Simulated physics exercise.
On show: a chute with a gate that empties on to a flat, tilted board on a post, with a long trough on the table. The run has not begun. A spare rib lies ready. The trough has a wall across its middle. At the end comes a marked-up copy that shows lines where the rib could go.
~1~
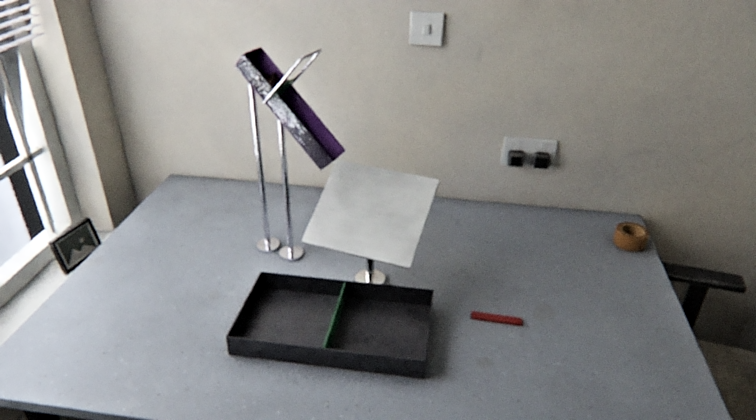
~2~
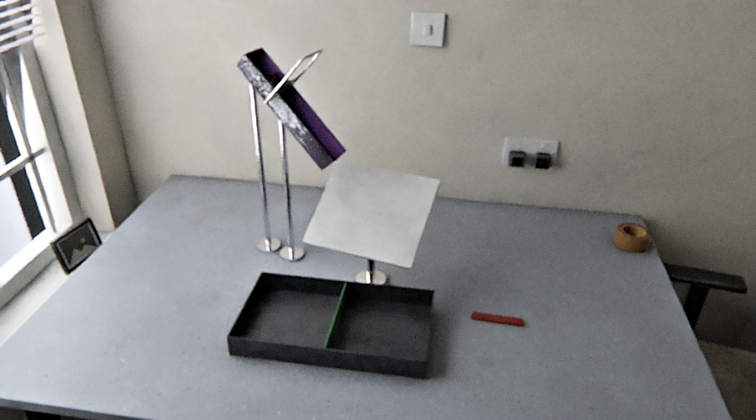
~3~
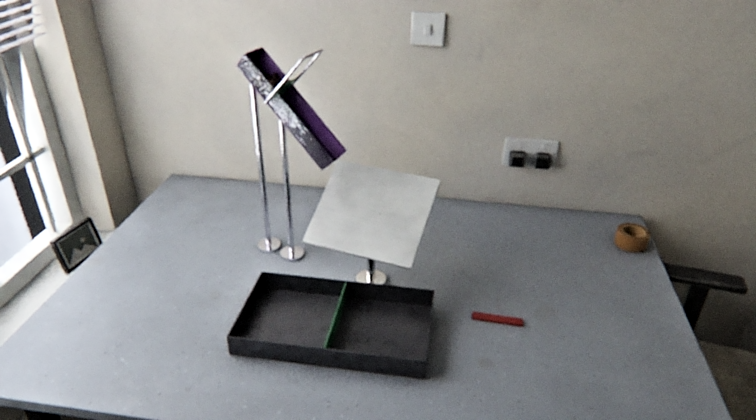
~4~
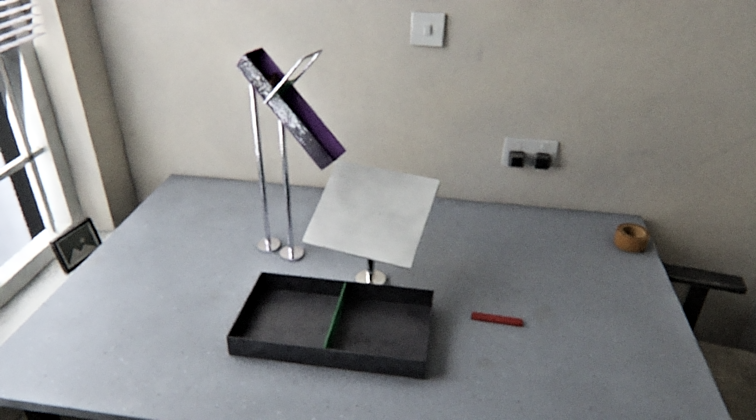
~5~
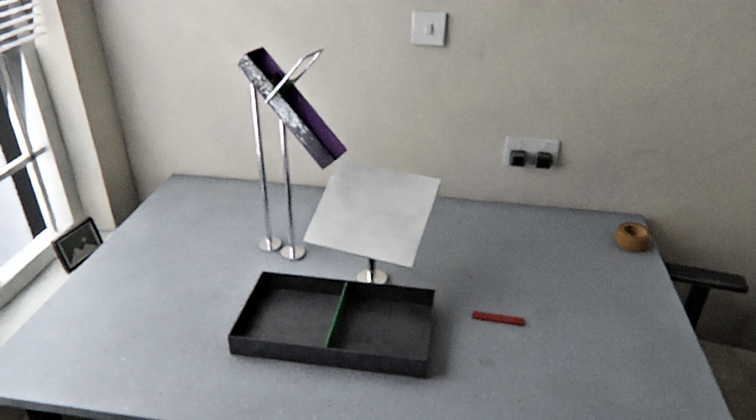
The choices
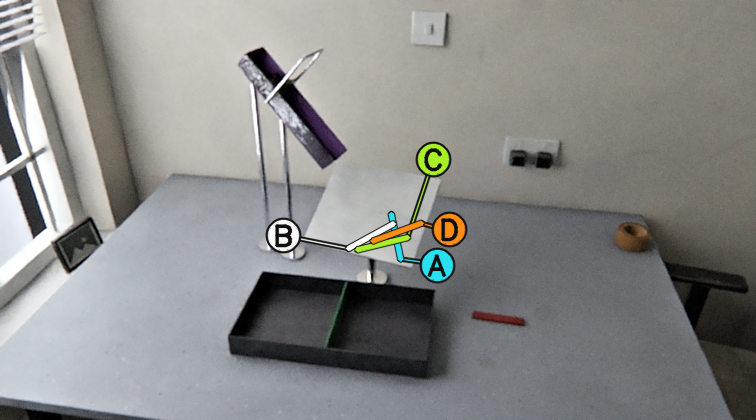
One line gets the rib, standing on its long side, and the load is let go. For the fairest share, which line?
Use line D.
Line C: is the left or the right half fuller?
The left half.
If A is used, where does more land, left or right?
Right.
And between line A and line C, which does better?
That would be C.
On the marked copy, line A from (391, 214) to (400, 259); line B from (393, 223) to (348, 248); line C from (407, 237) to (357, 249); line D from (421, 223) to (373, 240).
For line A, of what is caught, a stray few in the left half, nearly all in the right.
For line B, of what is caught, most in the left half, about a quarter in the right.
For line C, of what is caught, about two thirds in the left half, about a quarter in the right.
For line D, of what is caught, about half in the left half, about half in the right.
